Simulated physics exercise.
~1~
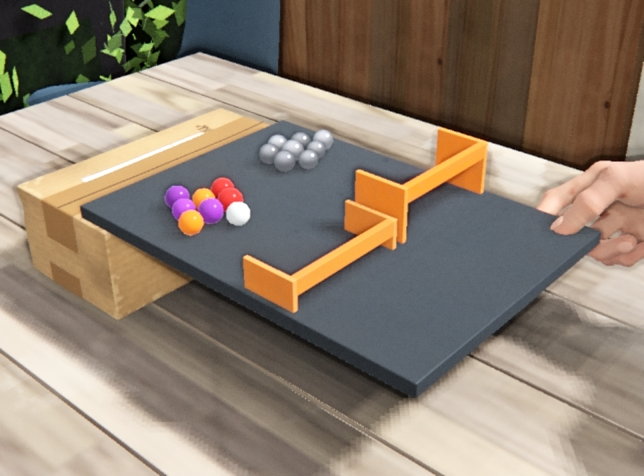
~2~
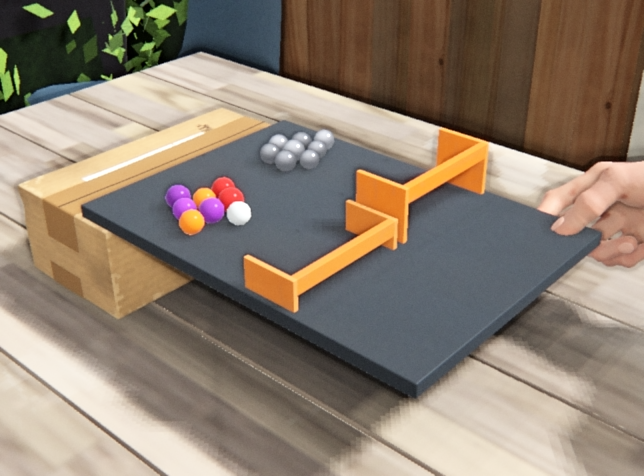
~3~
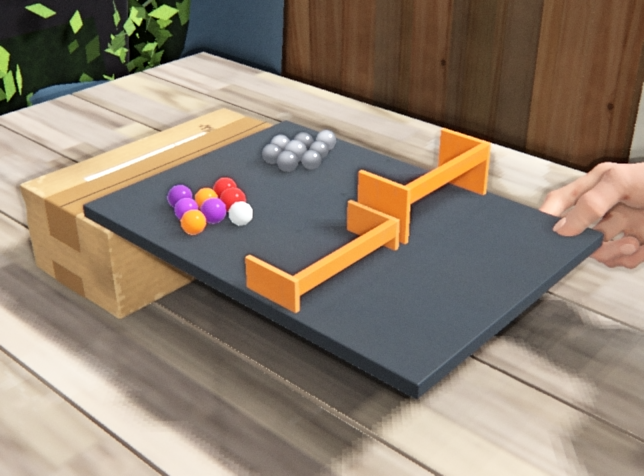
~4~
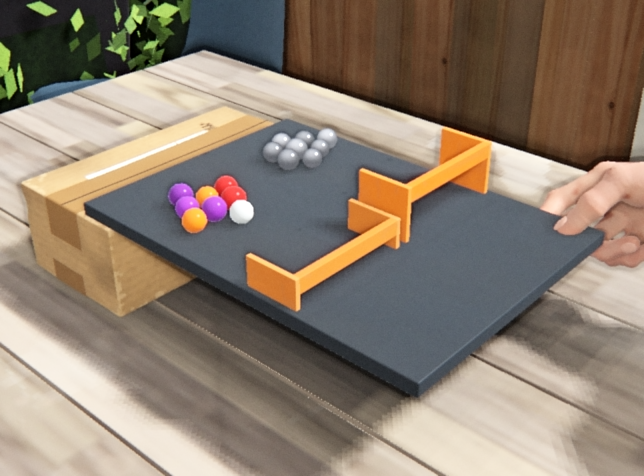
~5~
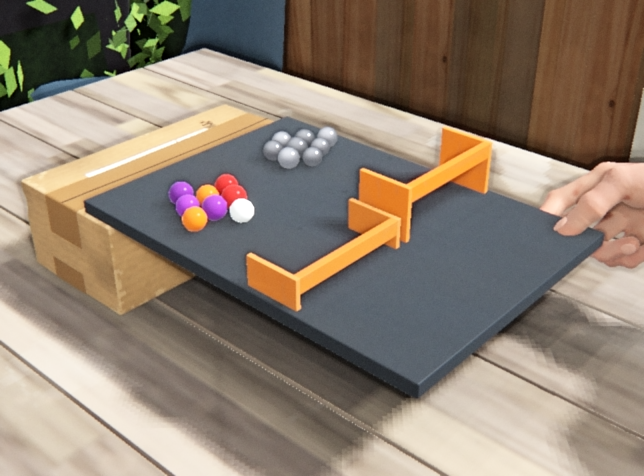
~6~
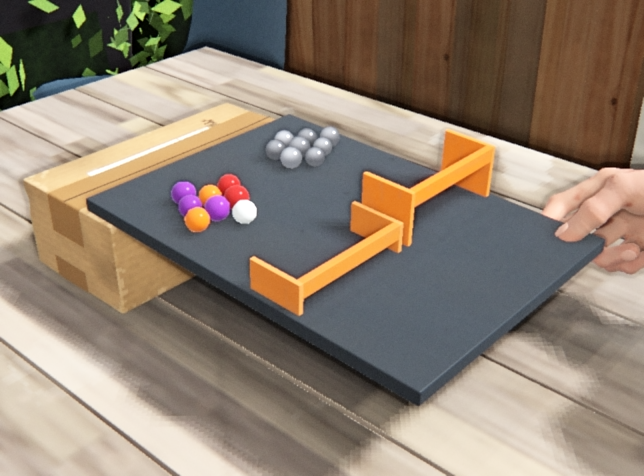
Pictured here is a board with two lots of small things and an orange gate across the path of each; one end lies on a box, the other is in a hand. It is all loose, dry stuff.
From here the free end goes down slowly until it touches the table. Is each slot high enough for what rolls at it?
As I see it, looks like the nearer portion is too bulky, looks like the farther portion has enough room.
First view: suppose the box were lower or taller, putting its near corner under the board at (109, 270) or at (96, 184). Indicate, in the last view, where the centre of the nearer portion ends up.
Final centre, try 1 ~ (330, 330); try 2 ~ (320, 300).
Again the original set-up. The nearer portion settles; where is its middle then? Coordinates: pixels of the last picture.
I'd say it's centred close to (332, 317).
Then, 0.47 s past the last view, board sloping at 12°; nearer portion on its way down; farther portion on its way down.
Then, 0.87 s past the last view, board resting at 17°; nearer portion has reached its gate; farther portion all past its gate.
Finally, board resting at 17°; nearer portion gathered behind its gate; farther portion all past its gate.
